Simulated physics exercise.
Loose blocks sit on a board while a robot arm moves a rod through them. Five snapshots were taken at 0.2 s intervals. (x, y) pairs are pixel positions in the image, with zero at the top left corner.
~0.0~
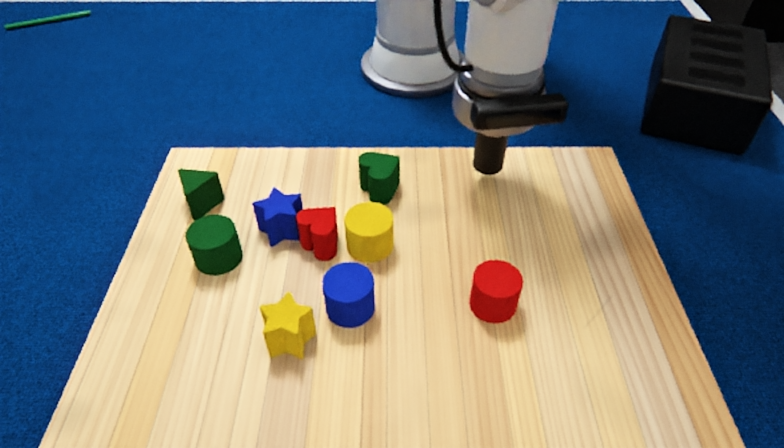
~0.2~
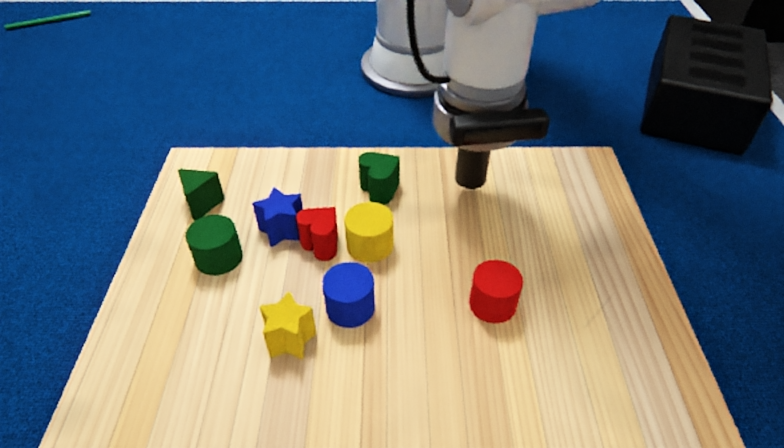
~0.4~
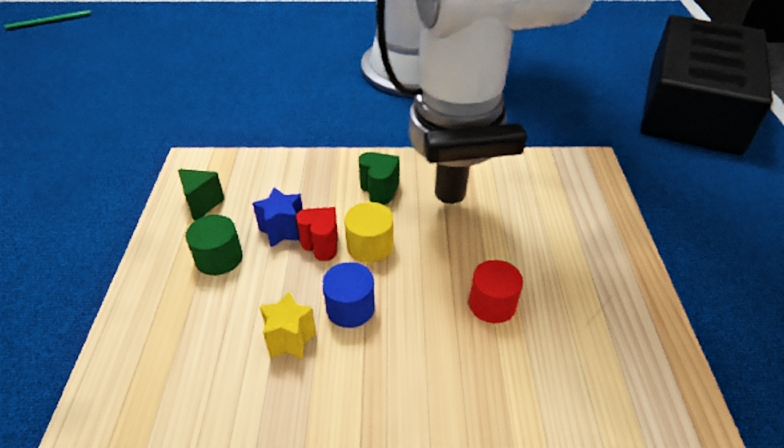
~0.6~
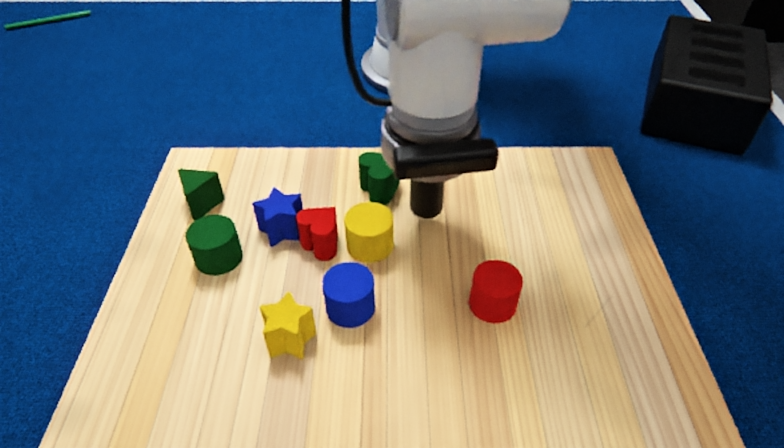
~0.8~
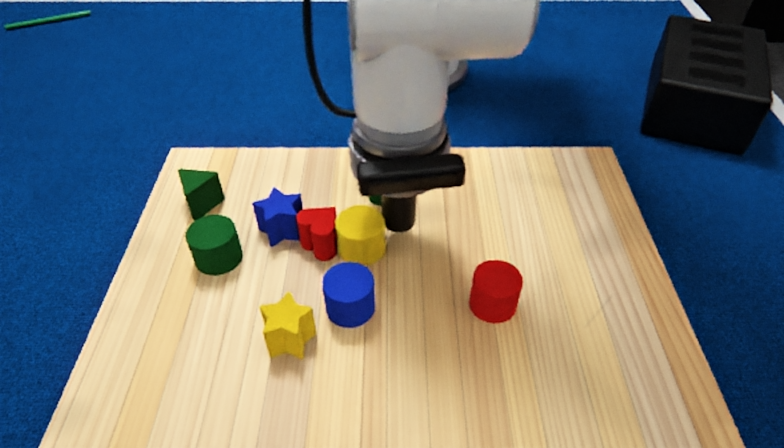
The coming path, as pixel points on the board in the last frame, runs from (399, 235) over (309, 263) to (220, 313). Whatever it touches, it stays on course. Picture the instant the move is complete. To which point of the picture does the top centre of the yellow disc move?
In the picture, that point is around (230, 320).
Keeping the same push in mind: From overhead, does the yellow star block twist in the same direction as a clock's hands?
I believe not.
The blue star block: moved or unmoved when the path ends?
In the end it has been moved.
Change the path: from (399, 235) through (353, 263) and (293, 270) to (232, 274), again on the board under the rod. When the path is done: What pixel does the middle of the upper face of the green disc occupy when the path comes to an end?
The answer is (191, 225).
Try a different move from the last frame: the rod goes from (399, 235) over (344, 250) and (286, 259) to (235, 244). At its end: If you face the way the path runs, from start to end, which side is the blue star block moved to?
Answer: Rightward.
What follows on the original path. One third of the way, rod (337, 237); blue star block (263, 200), turned 45° clockwise; red heart-shaped block (274, 231), turned 40° clockwise; yellow disc (305, 250).
Two thirds of the way, rod (276, 263); blue star block (263, 199), turned 45° clockwise; yellow star block (285, 317); red heart-shaped block (253, 232), turned 45° clockwise; yellow disc (261, 287).
At the end, rod (214, 299); blue star block (263, 199), turned 45° clockwise; yellow star block (285, 323), turned 35° anticlockwise; red heart-shaped block (252, 232), turned 50° clockwise; yellow disc (230, 320).
